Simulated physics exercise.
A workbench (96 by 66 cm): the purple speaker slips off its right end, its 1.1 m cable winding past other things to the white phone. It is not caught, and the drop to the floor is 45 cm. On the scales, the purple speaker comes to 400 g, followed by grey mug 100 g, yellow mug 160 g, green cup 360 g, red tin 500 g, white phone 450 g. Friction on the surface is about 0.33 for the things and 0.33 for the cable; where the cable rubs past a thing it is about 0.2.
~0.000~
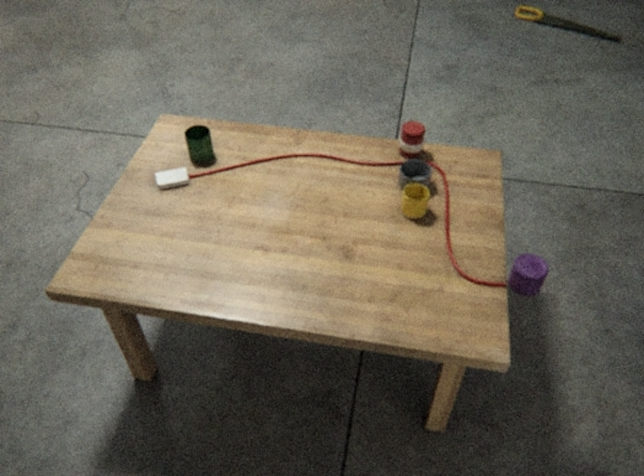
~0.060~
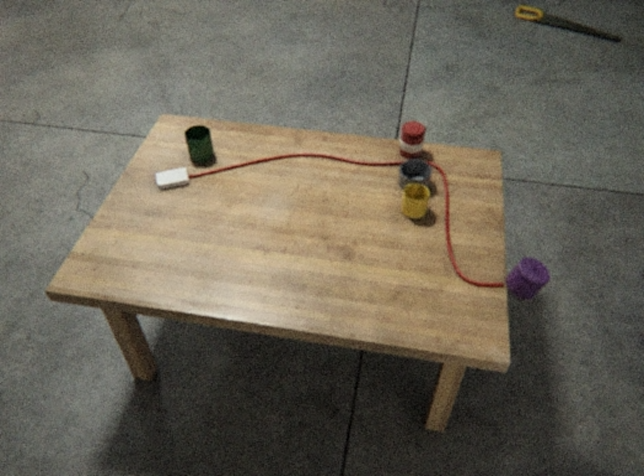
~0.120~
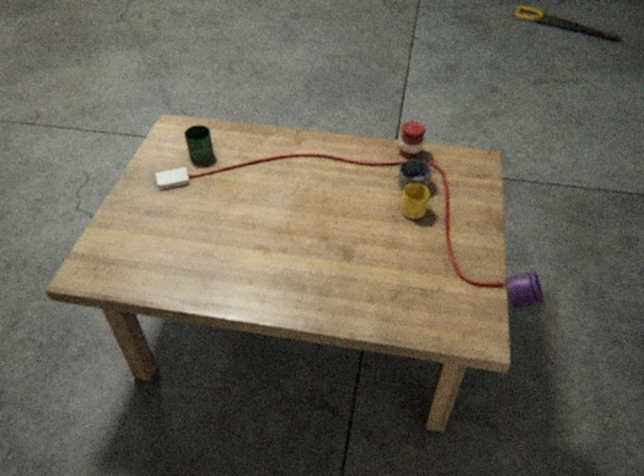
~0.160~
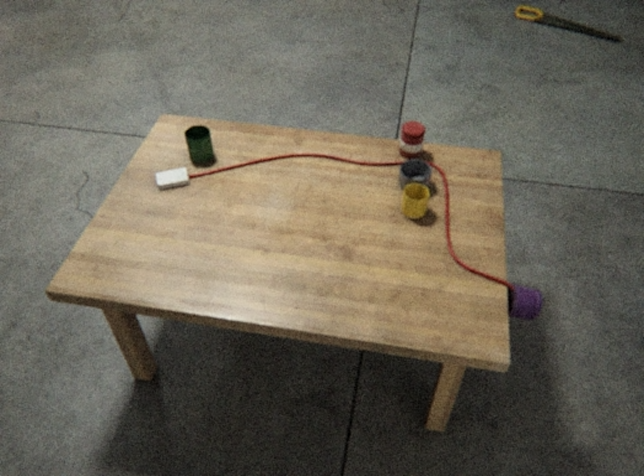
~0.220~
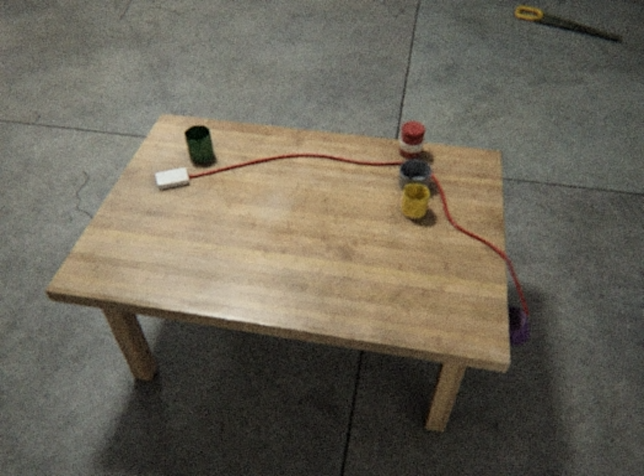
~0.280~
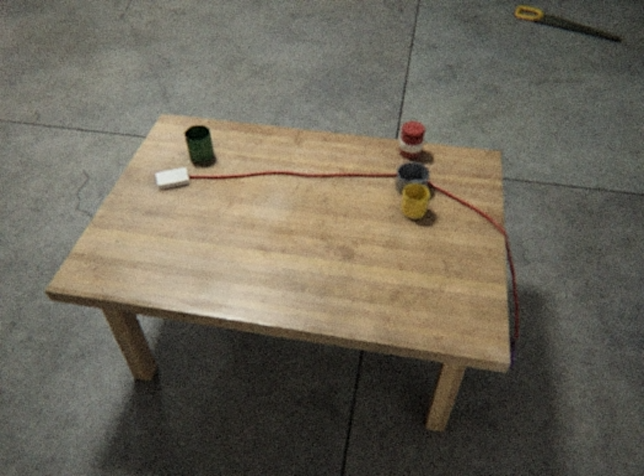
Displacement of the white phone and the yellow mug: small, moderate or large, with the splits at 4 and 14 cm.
White phone: Moderate, yellow mug: Large.
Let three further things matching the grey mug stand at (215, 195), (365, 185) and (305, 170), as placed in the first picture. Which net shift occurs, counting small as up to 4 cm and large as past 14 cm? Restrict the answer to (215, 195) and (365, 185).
Going in order, I'd call it a short shift for the first and a long shift for the second.
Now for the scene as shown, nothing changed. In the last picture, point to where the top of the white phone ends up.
You'll find it ending up somewhere near (214, 182).
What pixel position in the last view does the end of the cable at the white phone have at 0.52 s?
At about pixel (222, 191).
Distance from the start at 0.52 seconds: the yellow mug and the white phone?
Yellow mug: 20 cm; white phone: 10 cm.
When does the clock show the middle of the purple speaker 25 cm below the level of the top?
0.28 s.
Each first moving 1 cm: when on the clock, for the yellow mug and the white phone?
About: Yellow mug 0.34 s, white phone 0.34 s.
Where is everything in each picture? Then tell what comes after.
Shows, white phone (172, 176); yellow mug (417, 192); cable runs through (458, 268) (447, 199) (316, 155) (232, 167), in the first picture.
Shows, purple speaker (531, 269); cable runs through (457, 268) (232, 167), in the second picture.
Shows, purple speaker (525, 290); cable runs through (457, 268) (232, 167), in the third picture.
Shows, purple speaker (521, 302); cable runs through (466, 267) (232, 167), in the fourth picture.
Shows, purple speaker (513, 326); cable runs through (511, 269) (232, 167), in the fifth picture.
Shows, white phone (172, 176); yellow mug (416, 192); cable runs through (485, 215) (322, 175) (234, 176), in the sixth picture.
After 0.5 s, the cable's tail end at (222, 191); yellow mug 19 cm off its start, white phone 10 cm off its start, grey mug on its side, 20 cm off its start.
After 0.7 s, the cable's tail end at (226, 192); yellow mug 29 cm off its start, white phone 11 cm off its start, grey mug on its side, 27 cm off its start.
After 1.0 s, the cable's tail end at (226, 192); yellow mug 30 cm off its start at (402, 291), white phone 11 cm off its start at (214, 182), grey mug on its side, 32 cm off its start at (367, 260).
After 1.2 s, the cable's tail end at (226, 192); yellow mug 30 cm off its start, white phone 11 cm off its start, grey mug on its side, 32 cm off its start.
After 2.4 s, the cable's tail end at (226, 192); yellow mug 29 cm off its start at (402, 290), white phone 11 cm off its start at (214, 182), grey mug on its side, 31 cm off its start at (367, 259), purple speaker over the edge.
